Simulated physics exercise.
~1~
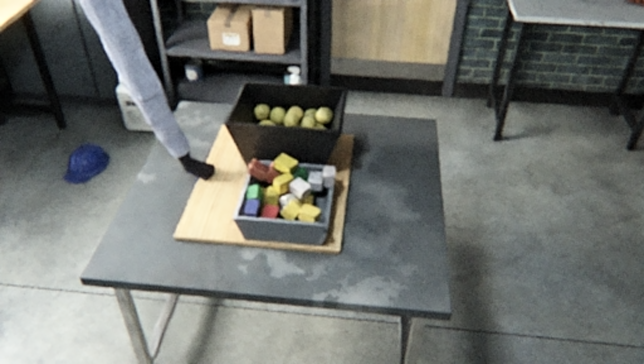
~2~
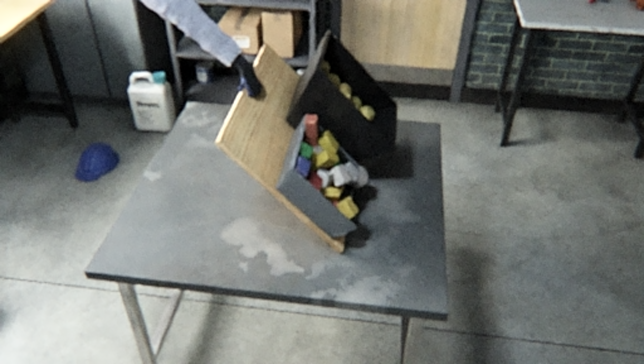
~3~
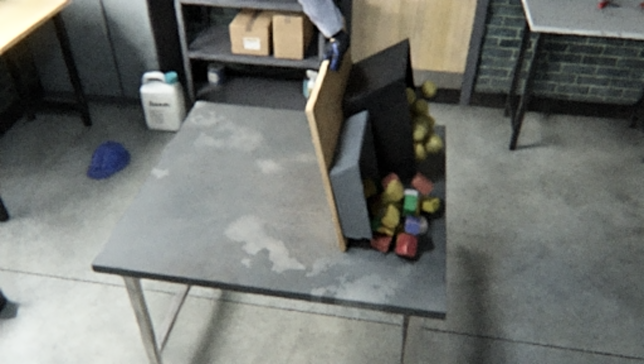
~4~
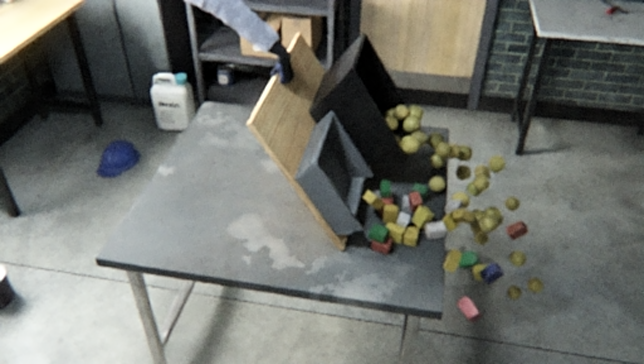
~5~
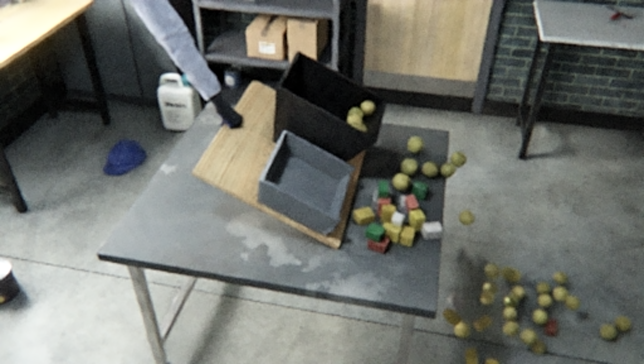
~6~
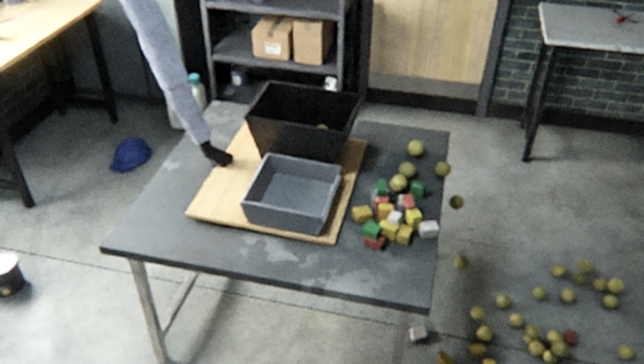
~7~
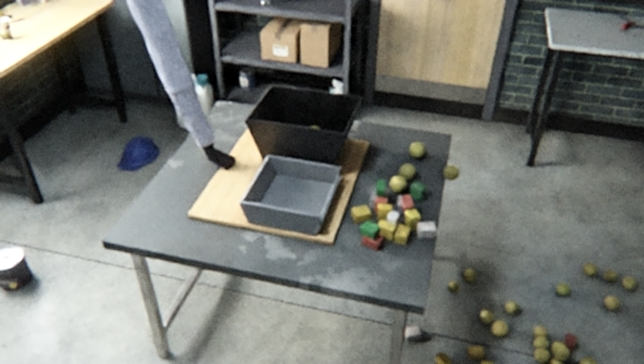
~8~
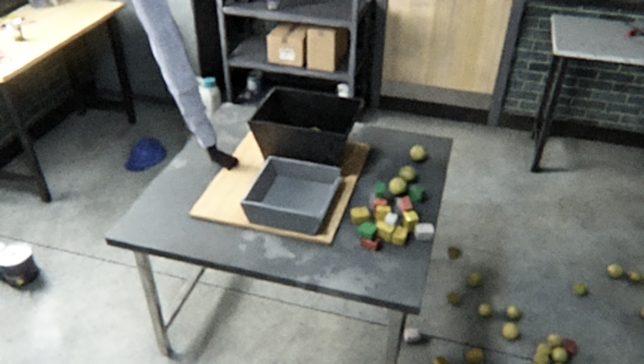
A gloved hand tips a board holding a black crate of yellow apples and a grey crate of toy bricks steeply to the right, spilling most of the apples and all the bricks onto the table and floor, then lowers it flat, leaving the grey crate empty.
